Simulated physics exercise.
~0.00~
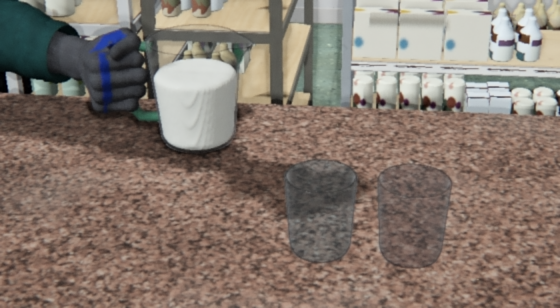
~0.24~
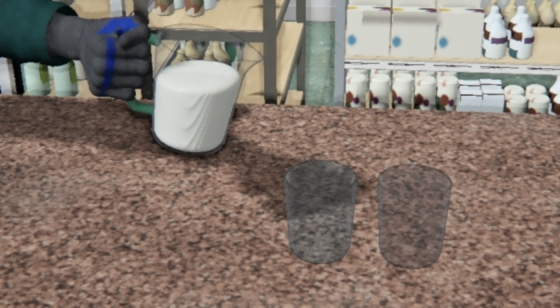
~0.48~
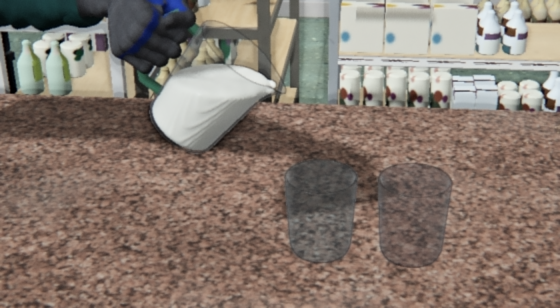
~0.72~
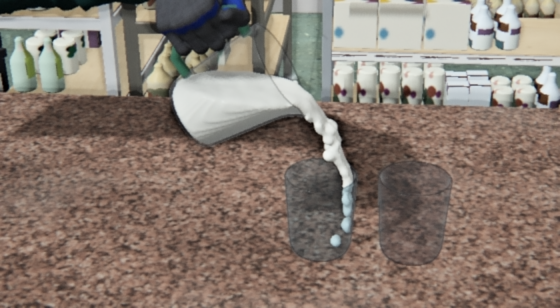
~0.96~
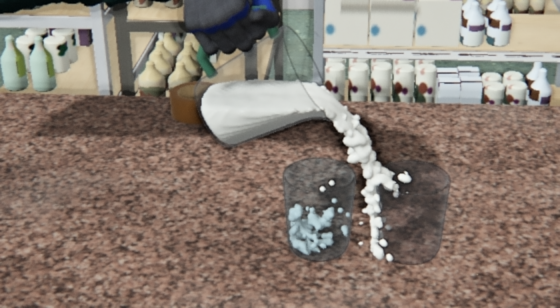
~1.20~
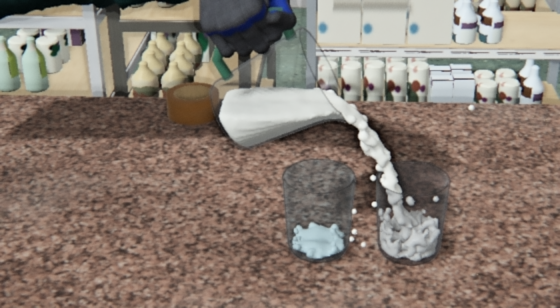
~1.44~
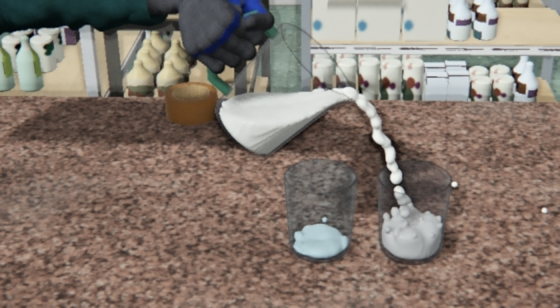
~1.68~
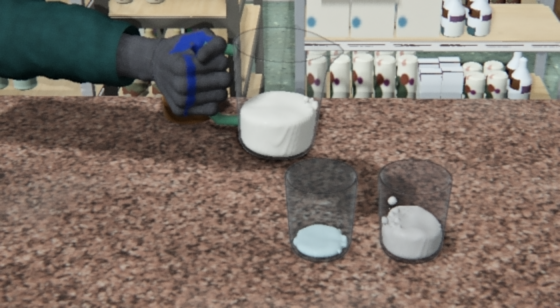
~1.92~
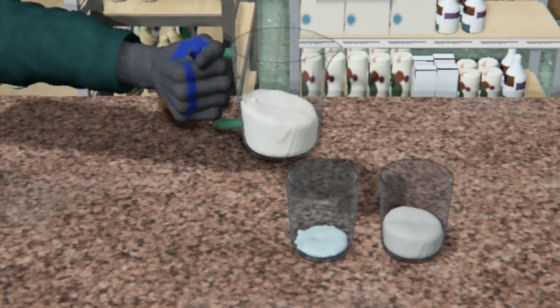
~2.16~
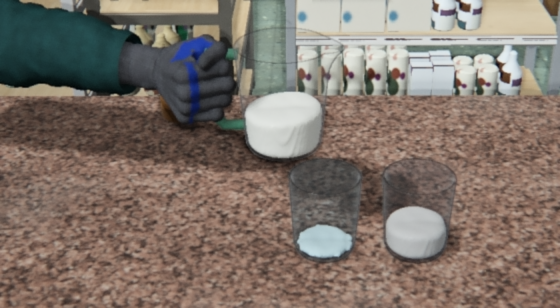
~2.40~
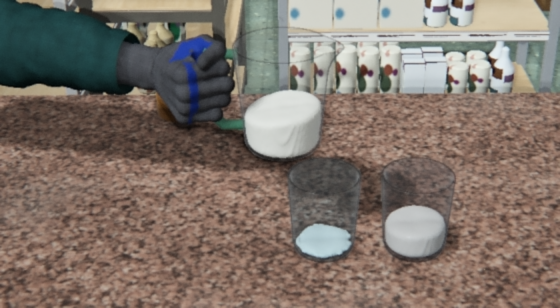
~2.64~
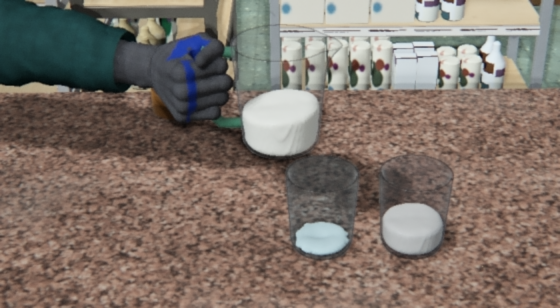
On a speckled stone worktop in front of shelves of bottles, a gloved hand tipped a pitcher of milk rightwards and moved it right, pouring into the left tumbler and then the right, before levelling it, leaving the right one holding more.
